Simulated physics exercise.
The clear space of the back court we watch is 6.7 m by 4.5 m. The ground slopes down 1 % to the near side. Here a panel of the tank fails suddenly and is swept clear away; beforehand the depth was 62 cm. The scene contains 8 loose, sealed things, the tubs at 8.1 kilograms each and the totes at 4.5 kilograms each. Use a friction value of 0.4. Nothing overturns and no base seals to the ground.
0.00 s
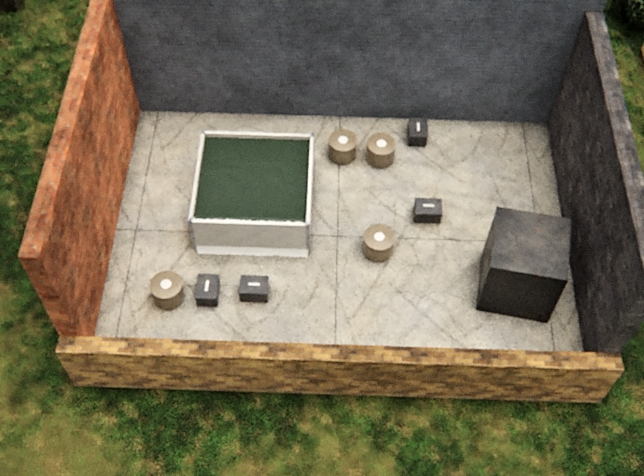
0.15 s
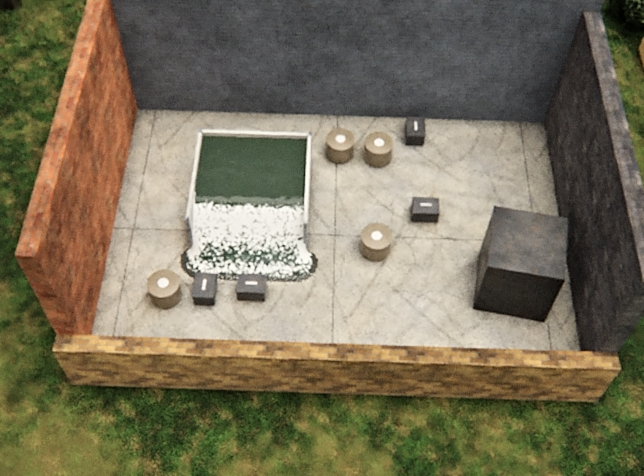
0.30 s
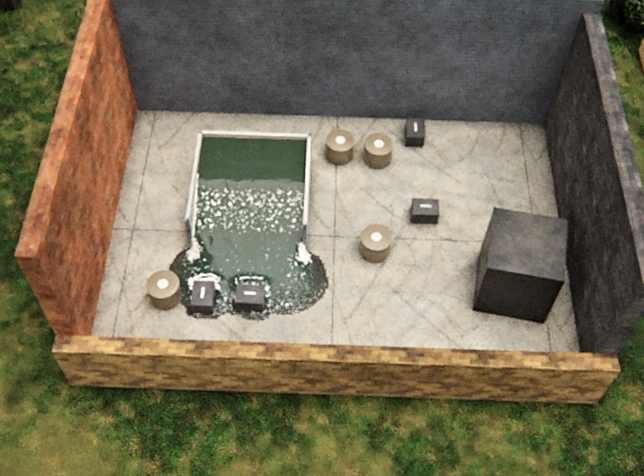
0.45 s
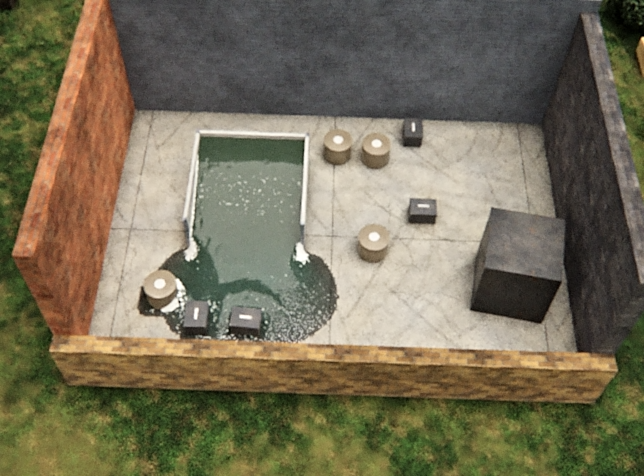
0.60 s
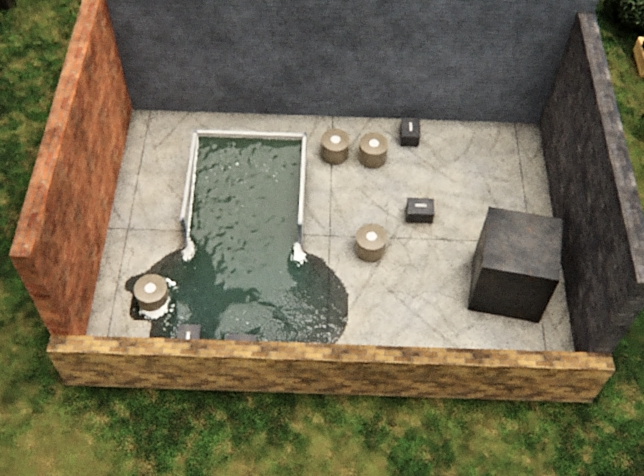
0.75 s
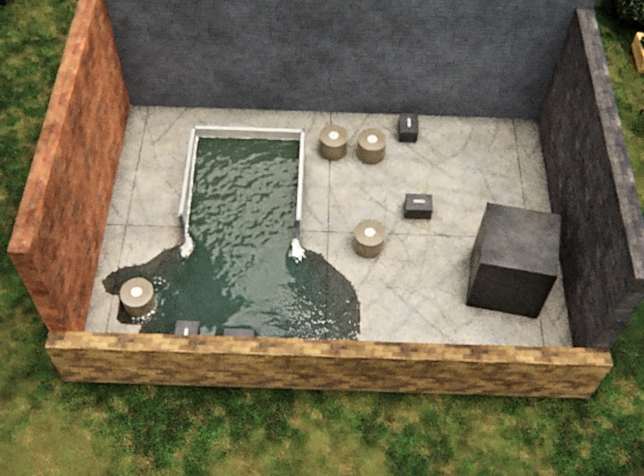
In a walled court, water bursts from a tank and pushes nearby loose objects toward the near wall.
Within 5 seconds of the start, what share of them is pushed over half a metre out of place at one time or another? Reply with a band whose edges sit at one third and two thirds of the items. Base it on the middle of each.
Band: One third to two thirds.
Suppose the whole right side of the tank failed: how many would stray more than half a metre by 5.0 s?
Then 5 of them would.
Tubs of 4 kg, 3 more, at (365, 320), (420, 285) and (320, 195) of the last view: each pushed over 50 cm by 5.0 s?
Order as given: Goes farther, goes farther, stays inside it.
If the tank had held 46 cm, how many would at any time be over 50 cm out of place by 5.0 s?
Count: 3.
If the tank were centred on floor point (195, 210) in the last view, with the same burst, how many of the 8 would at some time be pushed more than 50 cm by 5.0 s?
In that case 5 of them.
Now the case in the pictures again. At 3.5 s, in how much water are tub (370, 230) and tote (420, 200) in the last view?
Depths: Near 2 cm, then near 2 cm.
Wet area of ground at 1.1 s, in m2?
Some 9.0 m2 of it.
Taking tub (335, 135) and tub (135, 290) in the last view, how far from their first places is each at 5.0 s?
The first is off by 0 cm, the second by 350 cm.
After 1.1 s 3 of 8 are over 50 cm from their spots; 2 afloat.
After 2.2 s 3 of 8 are over 50 cm from their spots; 3 afloat.
After 3.5 s 3 of 8 are over 50 cm from their spots; 3 afloat.
After 5.0 s 3 of 8 are over 50 cm from their spots, and 3 have been at some point; 3 afloat.
